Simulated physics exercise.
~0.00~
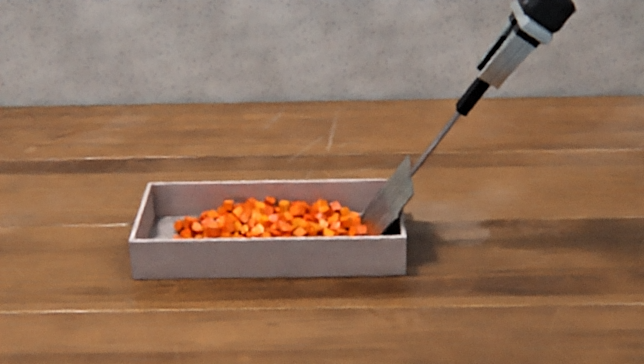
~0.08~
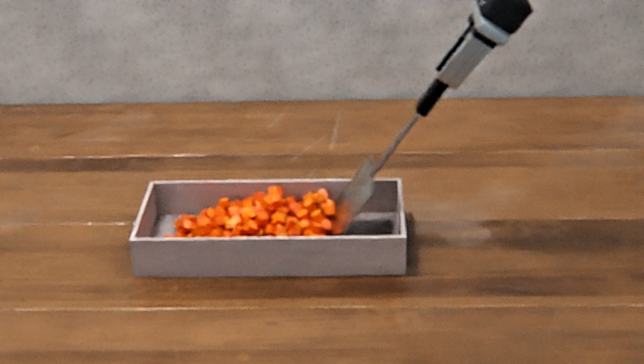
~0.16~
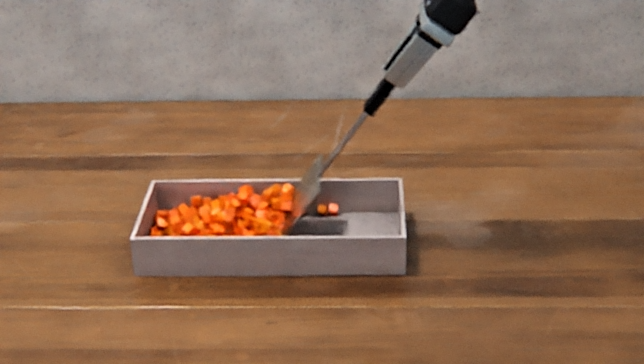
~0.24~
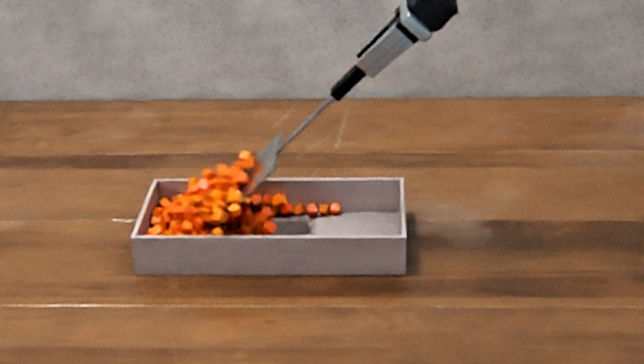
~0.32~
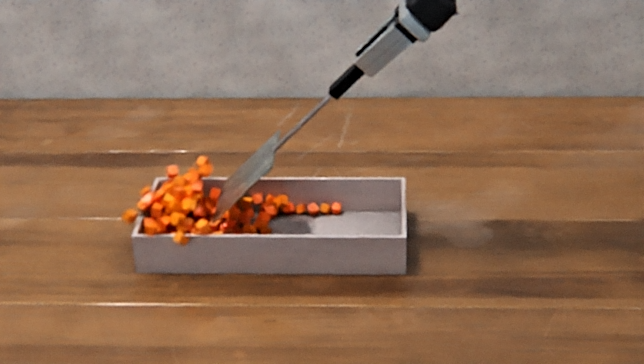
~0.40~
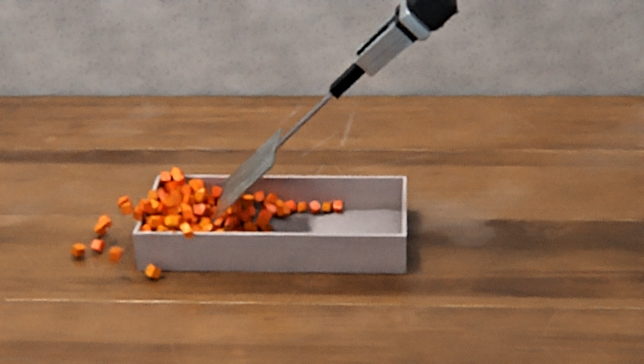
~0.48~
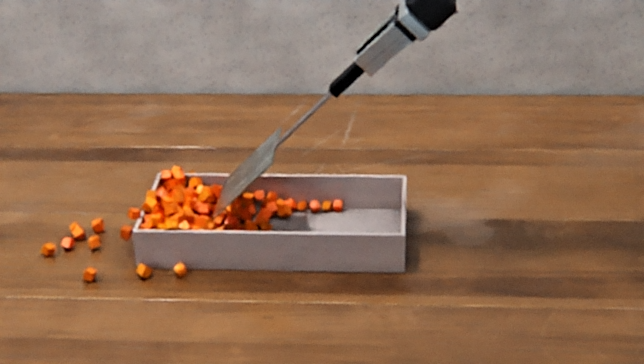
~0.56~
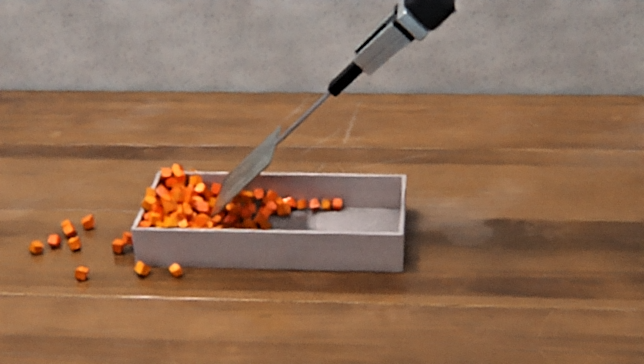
On a wooden table top, an arm's paddle pushing orange vegetable dice left along a tray, heaping them until a few spill out.
